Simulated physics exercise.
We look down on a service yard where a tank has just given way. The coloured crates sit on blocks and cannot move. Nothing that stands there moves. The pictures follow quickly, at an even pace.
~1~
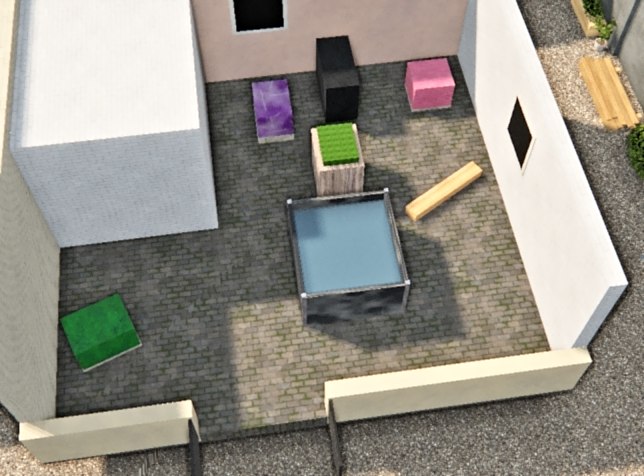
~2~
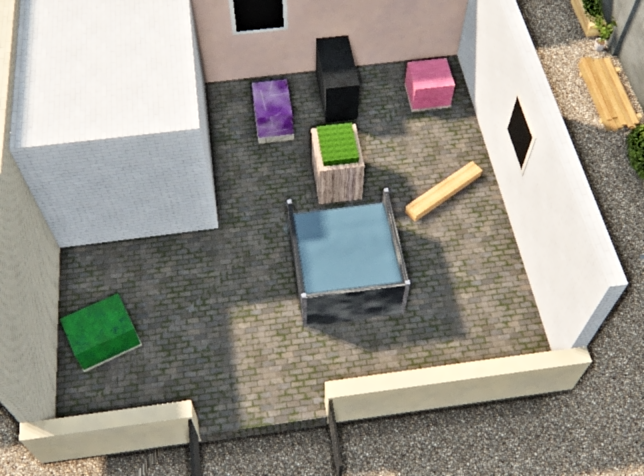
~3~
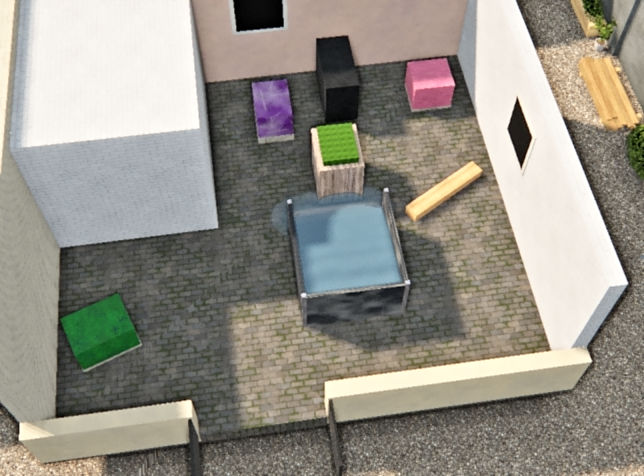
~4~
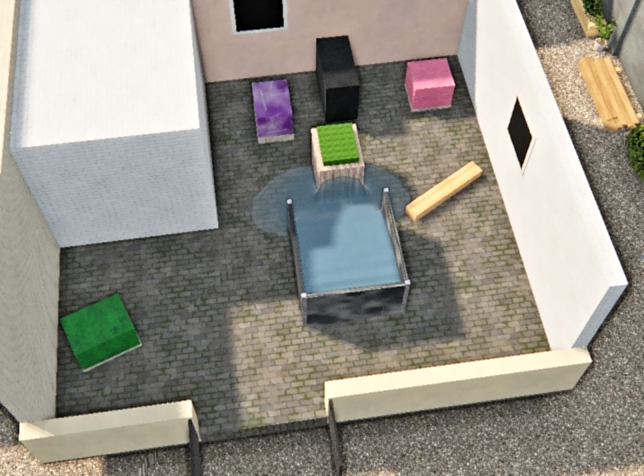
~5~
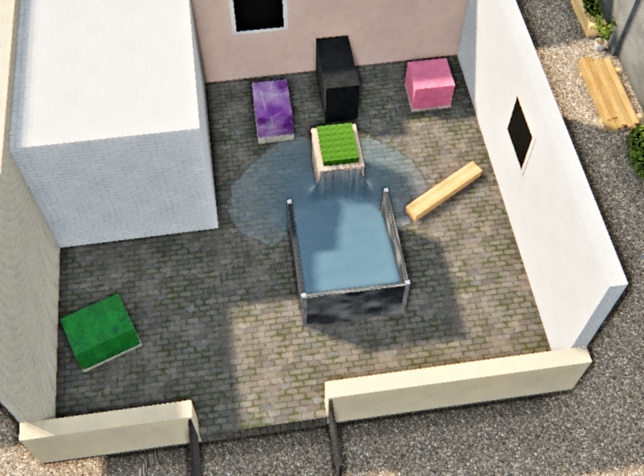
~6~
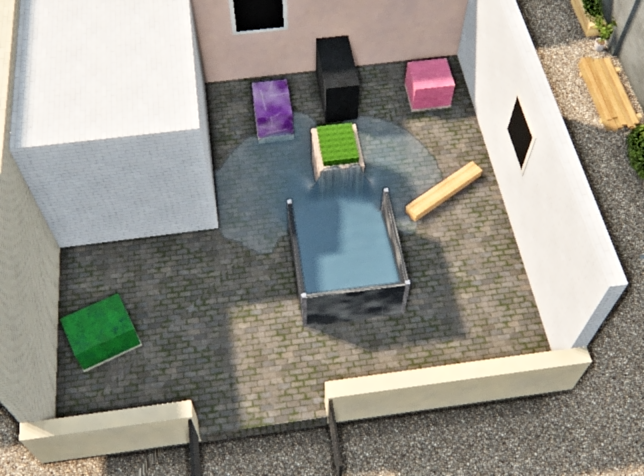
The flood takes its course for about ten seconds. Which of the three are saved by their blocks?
The purple crate is wetted; the pink crate is wetted; the green crate is wetted.
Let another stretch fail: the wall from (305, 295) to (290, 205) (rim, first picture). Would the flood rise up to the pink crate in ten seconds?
In short: The pink crate is safe.
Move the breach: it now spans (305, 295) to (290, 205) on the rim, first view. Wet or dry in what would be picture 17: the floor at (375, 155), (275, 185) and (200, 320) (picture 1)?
As listed: Not flooded, no water, under water.
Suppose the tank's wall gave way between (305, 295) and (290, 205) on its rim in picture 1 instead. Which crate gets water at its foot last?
I say the pink-painted one.
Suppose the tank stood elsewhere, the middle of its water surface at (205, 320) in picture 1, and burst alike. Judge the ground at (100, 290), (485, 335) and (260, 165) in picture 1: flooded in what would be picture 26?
In that order: Flooded, dry, covered.
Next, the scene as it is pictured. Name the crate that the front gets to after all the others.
Last comes the green crate.
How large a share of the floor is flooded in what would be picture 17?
I make it 40 per cent.
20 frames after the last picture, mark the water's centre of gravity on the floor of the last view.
Close to (334, 167).
A moment on, water covers 30 % of the floor; the purple crate water round its plinth, the pink crate water round its plinth, the green crate not reached.
Next, water covers 40 % of the floor; the purple crate water round its plinth, the pink crate water round its plinth, the green crate not reached.
Then, water covers 45 % of the floor; the purple crate water round its plinth, the pink crate water round its plinth, the green crate water round its plinth.
Later, water covers 70 % of the floor; the purple crate water round its plinth, the pink crate water round its plinth, the green crate water round its plinth.
In the end, water covers 90 % of the floor; the purple crate was topped, the pink crate was topped, the green crate was topped.
